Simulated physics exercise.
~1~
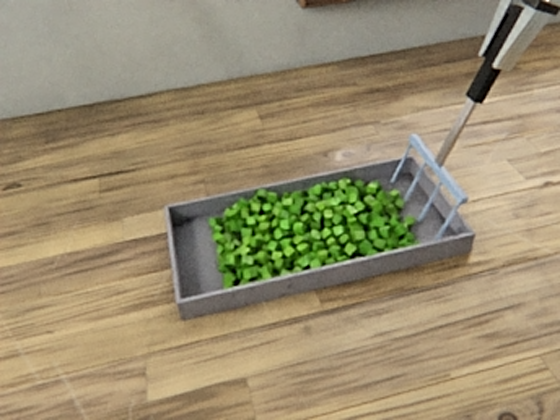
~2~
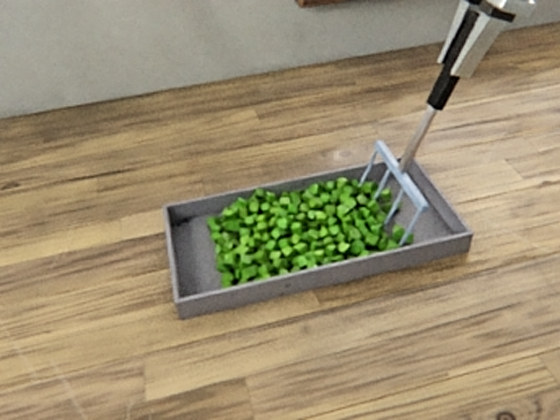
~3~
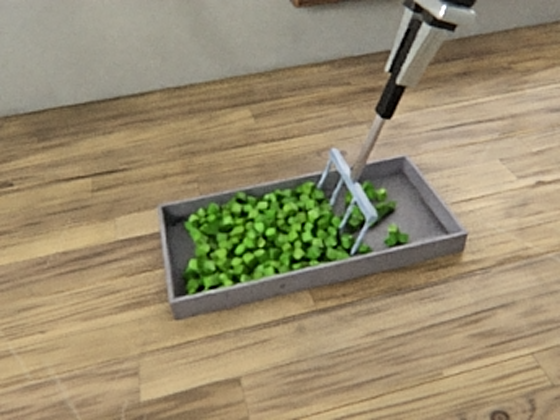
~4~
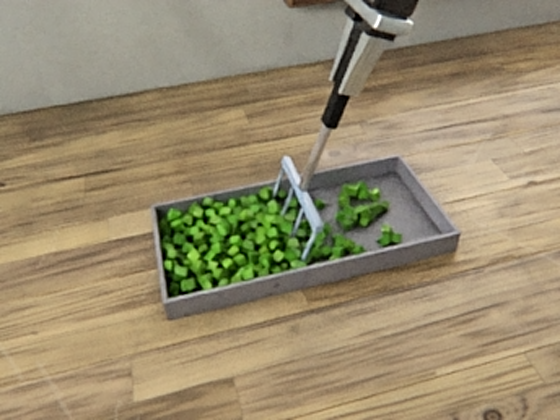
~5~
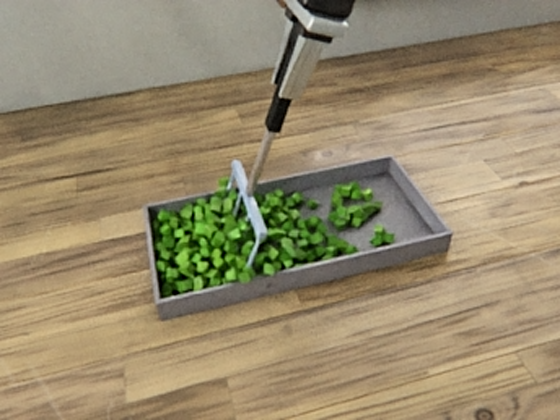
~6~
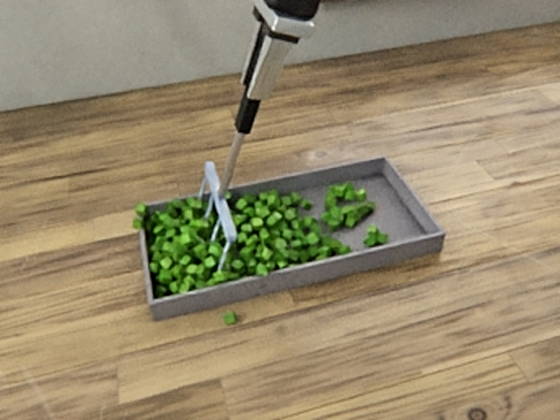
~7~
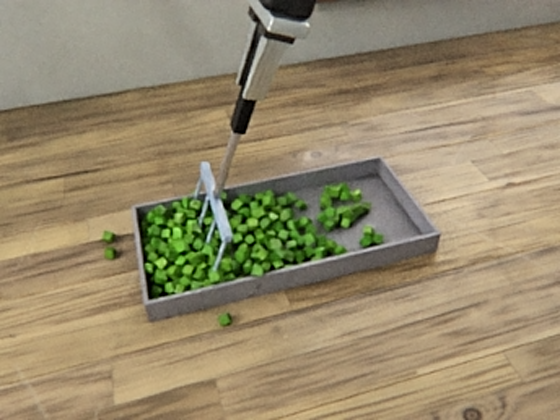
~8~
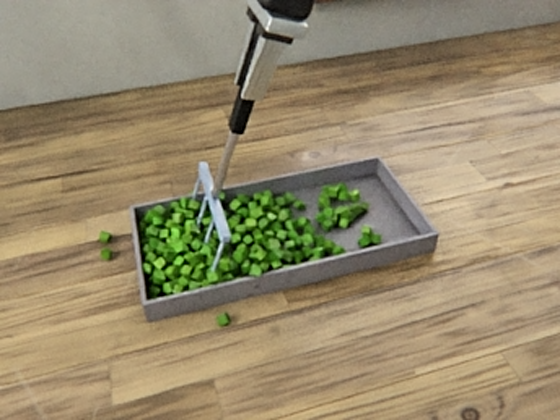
A pale blue-grey rake, held by a black and silver machine arm, stands at the right end of a grey trough heaped with bright green vegetable dice. The trough lies on a wood-grained surface before a plain grey wall, seen from above at an angle. The rake sweeps left through the pile, crowding the dice toward the left end and leaving a few clumps behind on the right. As it nears that end, several pieces spill over the rim. The rake stops, still among the dice, with most inside and a few lying outside the trough.
